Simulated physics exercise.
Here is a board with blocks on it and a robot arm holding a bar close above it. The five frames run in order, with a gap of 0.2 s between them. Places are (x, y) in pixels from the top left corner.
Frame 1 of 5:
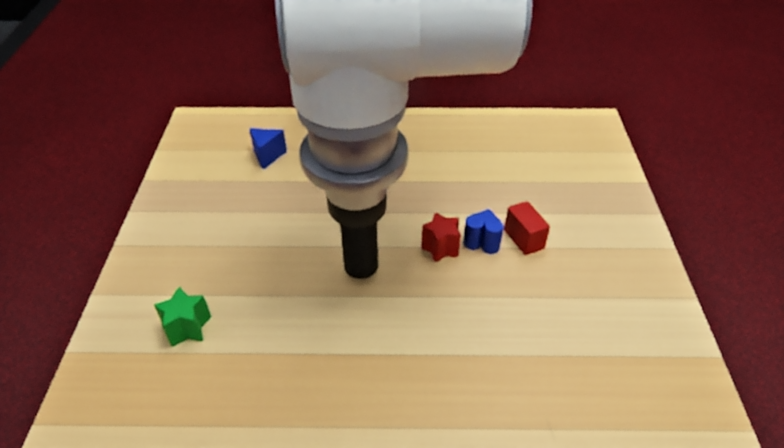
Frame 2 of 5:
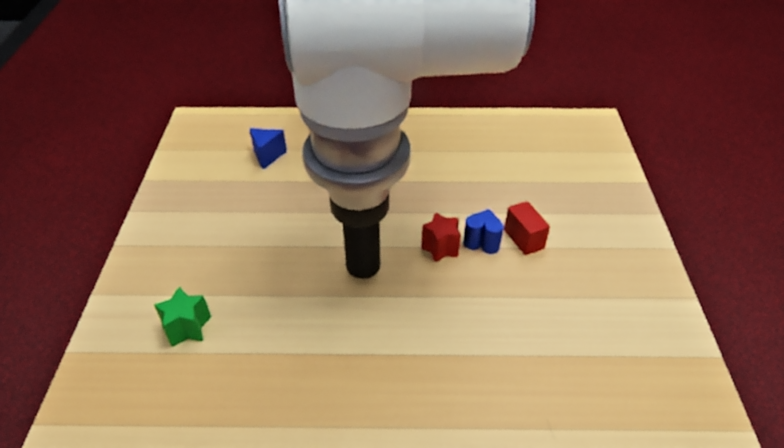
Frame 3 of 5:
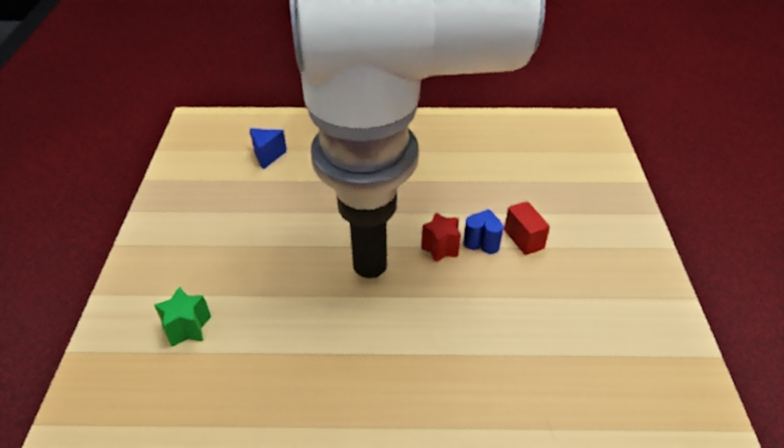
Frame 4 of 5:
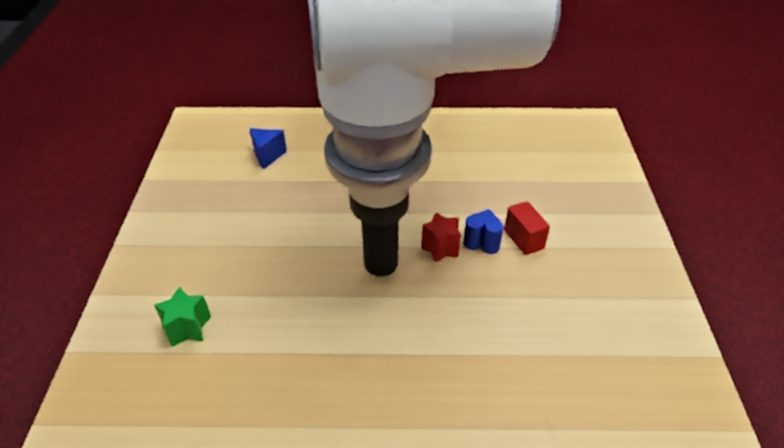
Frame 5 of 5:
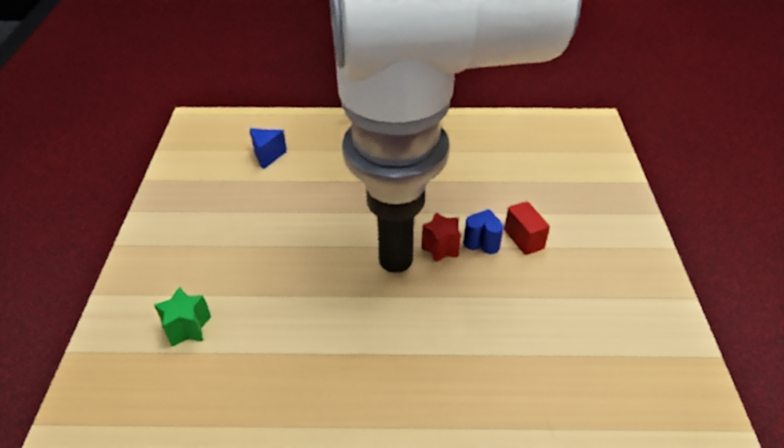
A white and grey robot arm with a black bar slides slowly a short way to the right over a pale striped wooden board, seen from above at an angle by a still camera. To its right sit a red star, a blue heart and a red block in a row, with a blue triangle upper left and a green star lower left. The bar draws close to the red star, while every block stays still.
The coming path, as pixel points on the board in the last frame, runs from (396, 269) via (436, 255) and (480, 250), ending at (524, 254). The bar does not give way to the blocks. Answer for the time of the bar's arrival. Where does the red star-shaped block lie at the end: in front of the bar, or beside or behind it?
Slipped loose.
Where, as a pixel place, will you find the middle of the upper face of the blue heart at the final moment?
For the centre of its top, I'd go with (521, 201).
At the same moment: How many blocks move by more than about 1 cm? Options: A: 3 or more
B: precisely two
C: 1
The one that fits is A, 3 or more.
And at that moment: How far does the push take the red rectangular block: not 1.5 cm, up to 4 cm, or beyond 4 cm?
It is going to finish 1.5 to 4 cm from where it is now.
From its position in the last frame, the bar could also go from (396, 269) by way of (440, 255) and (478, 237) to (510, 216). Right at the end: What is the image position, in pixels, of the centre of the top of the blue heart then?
Its top middle: (543, 183).
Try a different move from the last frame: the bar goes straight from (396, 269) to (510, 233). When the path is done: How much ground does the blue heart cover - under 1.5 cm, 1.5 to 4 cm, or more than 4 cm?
Result: Over 4 cm.
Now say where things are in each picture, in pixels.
In the first frame, tip of the bar (361, 266), middles of tops, red star-shaped block (443, 225), blue heart (485, 220), red rectangular block (529, 216).
In the second frame, bar (363, 266), nothing pushed.
In the third frame, bar (370, 265), nothing pushed.
In the fourth frame, bar (381, 264), nothing pushed.
In the fifth frame, bar (396, 260), red star-shaped block (443, 225), blue heart (485, 220), red rectangular block (529, 216).
On the path given first. One third of the way, bar (439, 246); red star-shaped block (462, 217); blue heart (497, 218), turned 15° clockwise.
Two thirds of the way, bar (482, 241); red star-shaped block (488, 206), turned 40° anticlockwise; blue heart (521, 204), turned 50° clockwise; red rectangular block (547, 214), turned 40° clockwise.
At the end, bar (526, 245); red star-shaped block (492, 206), turned 60° anticlockwise; blue heart (521, 201), turned 60° clockwise; red rectangular block (554, 212), turned 30° clockwise.
